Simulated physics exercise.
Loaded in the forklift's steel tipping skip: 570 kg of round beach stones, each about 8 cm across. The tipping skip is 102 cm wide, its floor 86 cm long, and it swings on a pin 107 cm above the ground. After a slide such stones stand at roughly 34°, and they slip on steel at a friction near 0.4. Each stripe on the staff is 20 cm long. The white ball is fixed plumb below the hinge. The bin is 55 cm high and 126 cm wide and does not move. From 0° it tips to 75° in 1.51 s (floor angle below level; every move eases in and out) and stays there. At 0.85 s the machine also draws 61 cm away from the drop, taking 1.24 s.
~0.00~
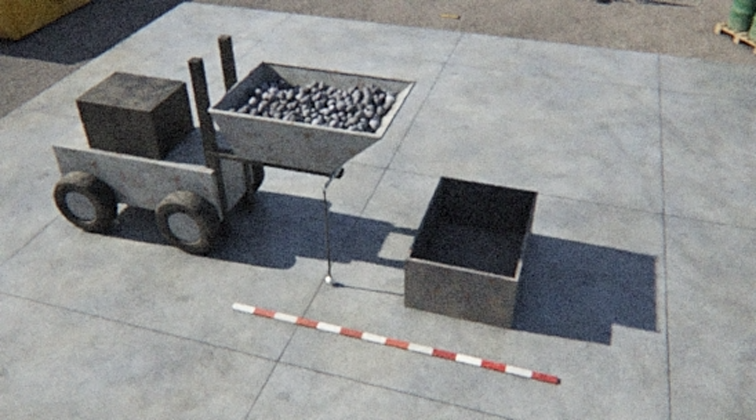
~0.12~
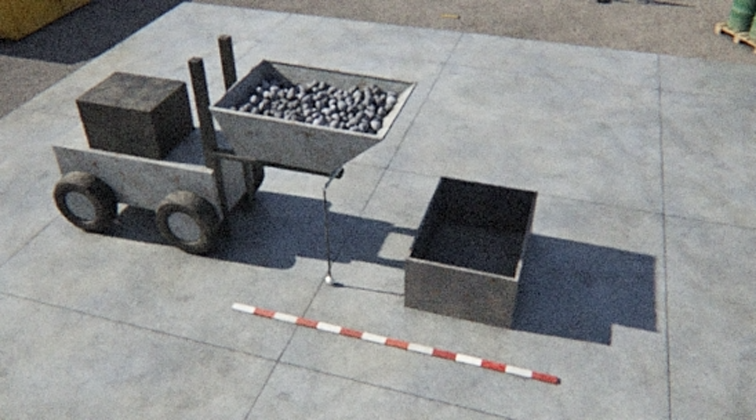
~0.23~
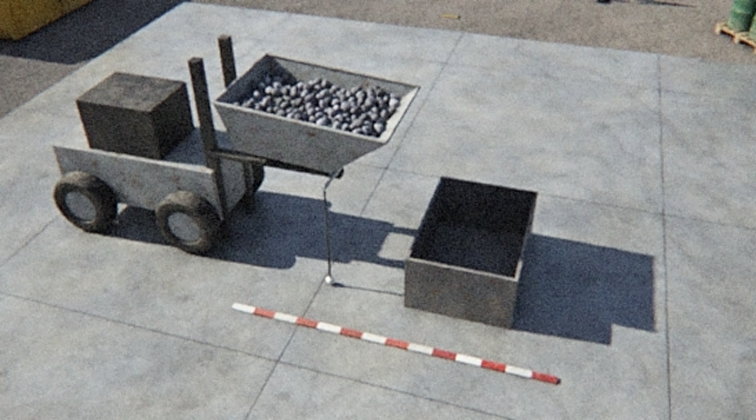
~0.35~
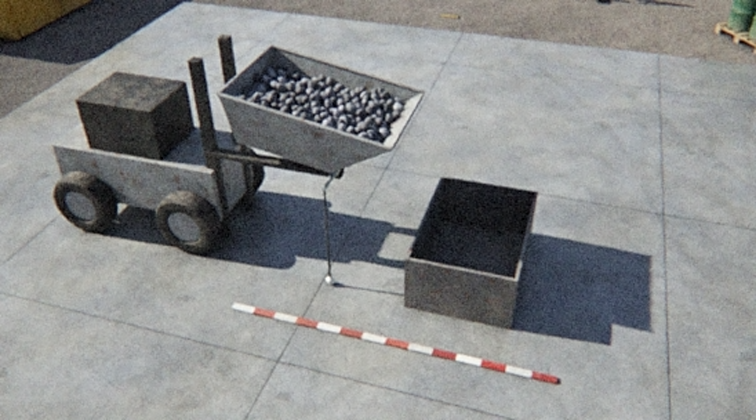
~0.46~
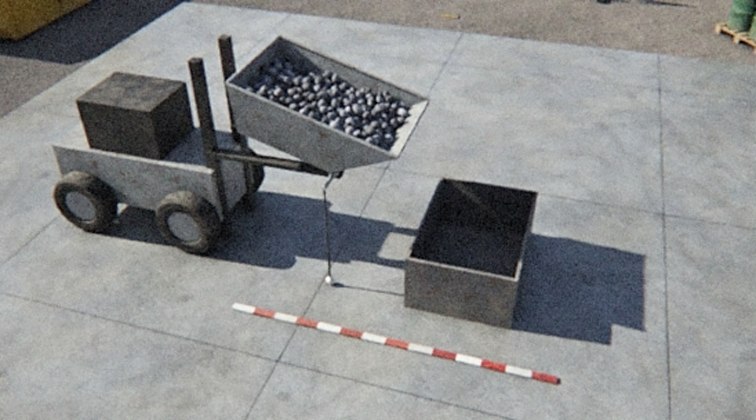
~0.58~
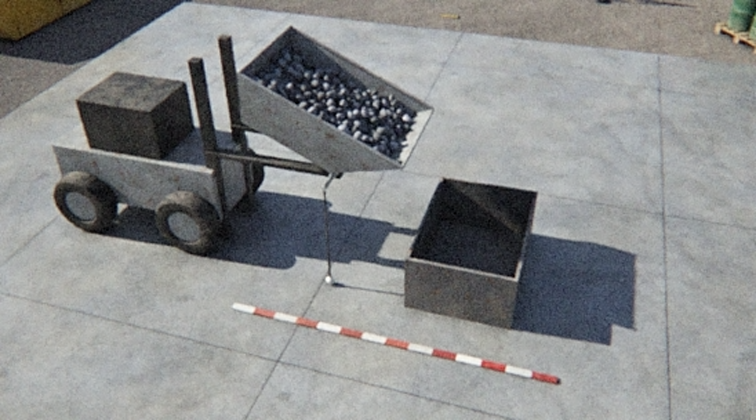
On a paved yard, a forklift's grey skip full of stones gradually tilts to the right.
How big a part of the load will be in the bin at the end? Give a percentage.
About 35 per cent.
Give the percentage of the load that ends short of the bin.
Some 60 per cent of the load.
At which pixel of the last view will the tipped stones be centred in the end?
Near (412, 252).
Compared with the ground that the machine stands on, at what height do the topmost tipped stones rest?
Some 34 cm above that level.
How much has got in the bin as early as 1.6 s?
Some 35 per cent.
After 1.1 s the floor is at 63°; 98 % in the tipping skip, 1 % short of the bin, 1 % in the bin; the foremost stones are at (421, 208).
After 1.6 s the floor is at 75°; 26 % in the tipping skip, 40 % short of the bin, 33 % in the bin, 1 % beside or beyond the bin; the foremost stones are at (499, 281).
After 2.5 s the floor is at 75°; 0 % in the tipping skip, 61 % short of the bin, 35 % in the bin, 4 % beside or beyond the bin; the foremost stones are at (536, 262).
After 5.1 s the floor is at 75°; 0 % in the tipping skip, 61 % short of the bin, 35 % in the bin, 4 % beside or beyond the bin; the foremost stones are at (538, 261).
